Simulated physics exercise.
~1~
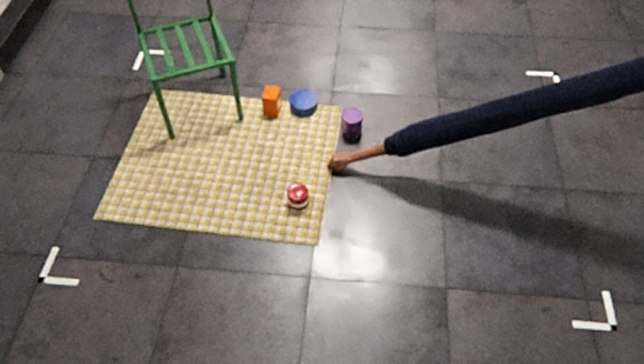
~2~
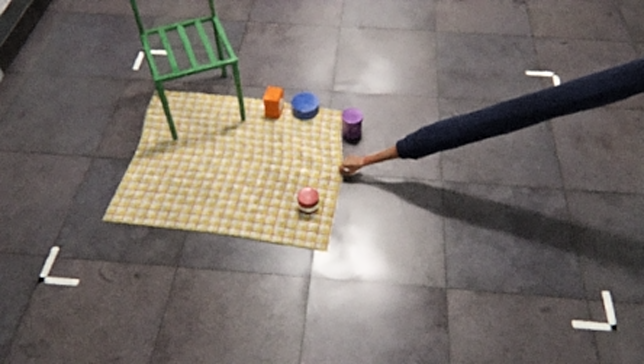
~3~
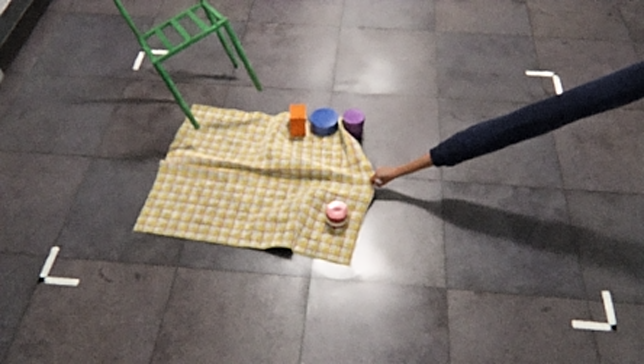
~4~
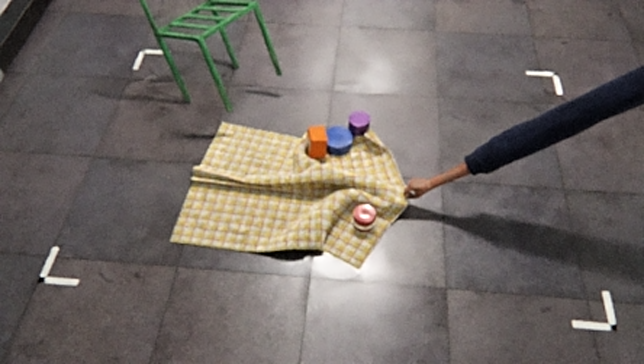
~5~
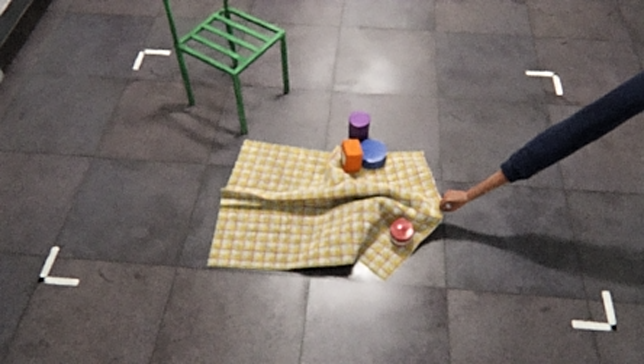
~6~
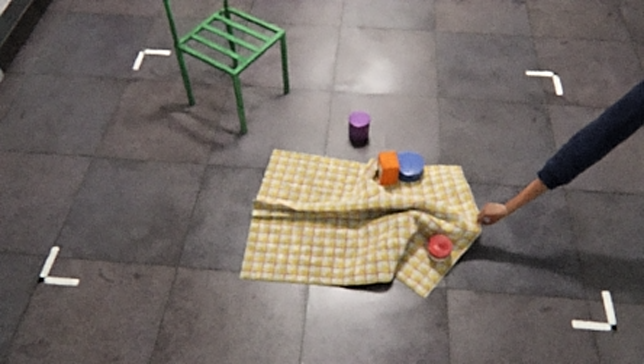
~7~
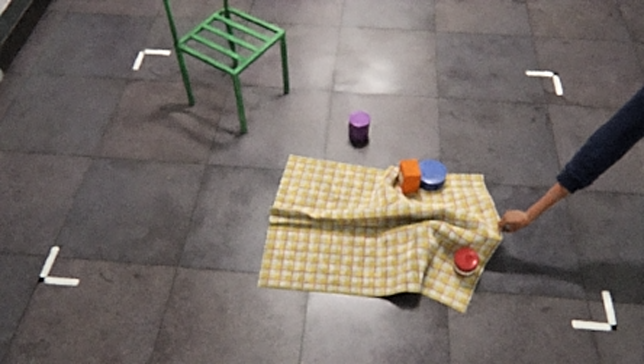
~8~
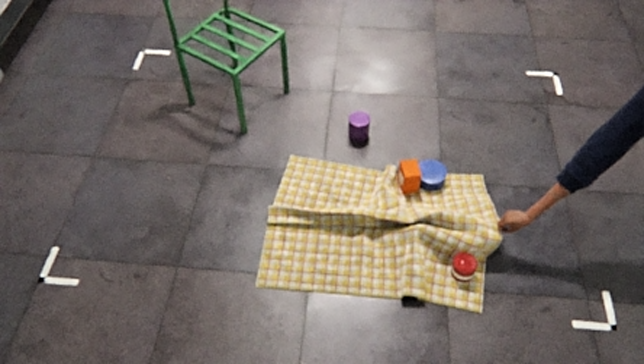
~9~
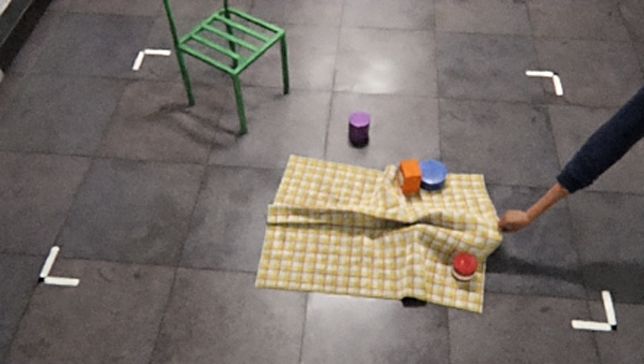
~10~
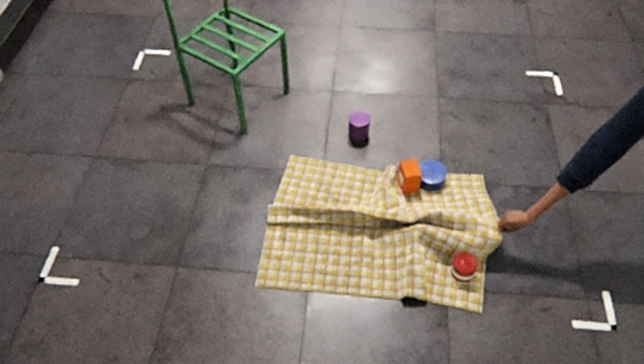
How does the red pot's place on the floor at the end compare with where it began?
The red pot ends up well to the right of where it began and somewhat nearer the viewer. It is still sitting on the rug.
